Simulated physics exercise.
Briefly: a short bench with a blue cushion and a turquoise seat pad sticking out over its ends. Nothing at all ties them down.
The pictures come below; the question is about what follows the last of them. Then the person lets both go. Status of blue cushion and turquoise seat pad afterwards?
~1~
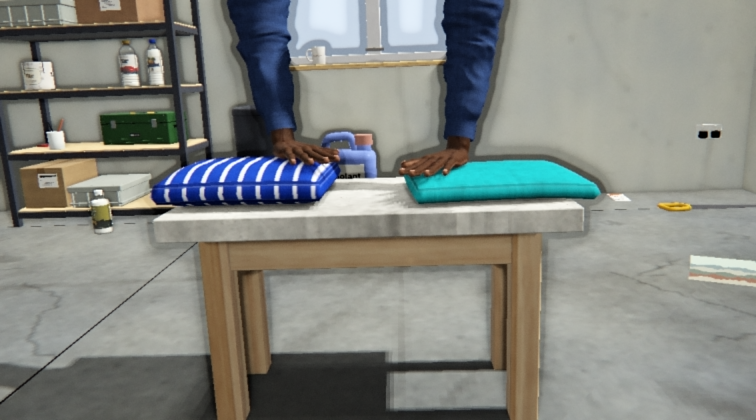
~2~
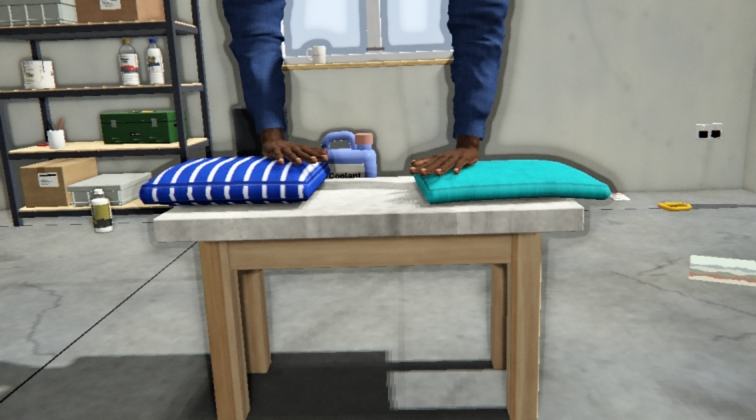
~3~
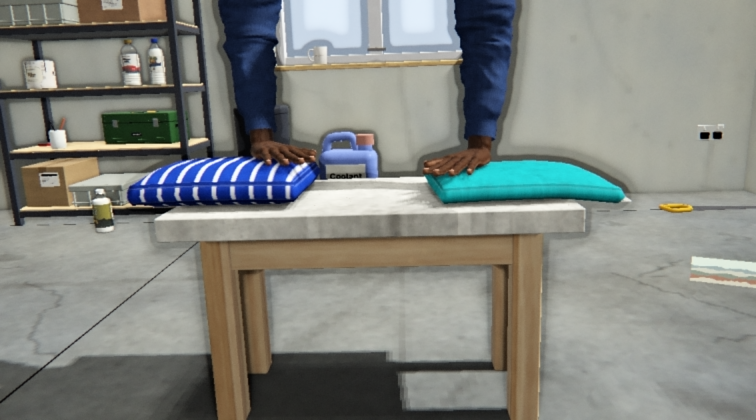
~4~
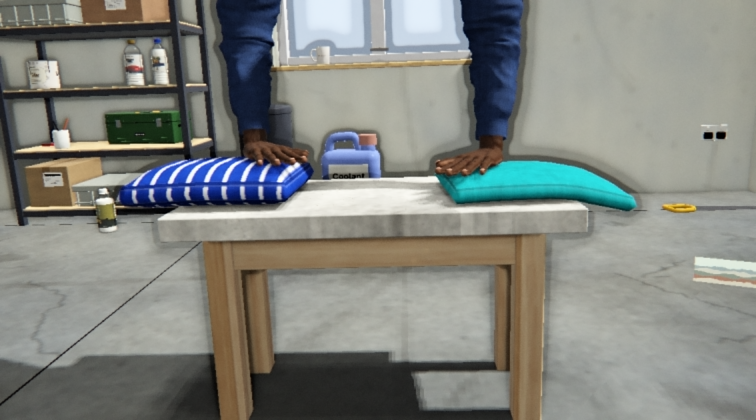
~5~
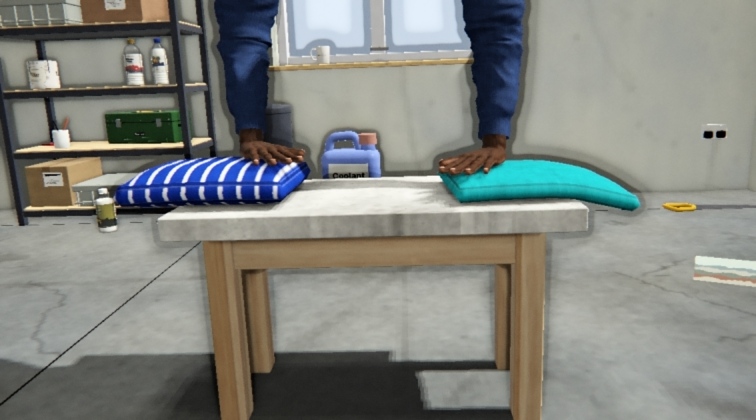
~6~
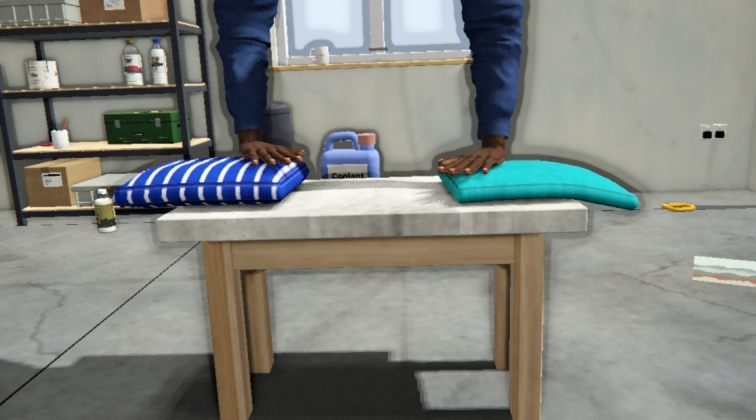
The blue cushion is still on it, the turquoise seat pad is still on it.
Then, 0.70 s past the final frame, cushion unmoved; seat pad unmoved.
When it is over, cushion unmoved; seat pad unmoved. The blue cushion stays up there and the turquoise seat pad remains on top.
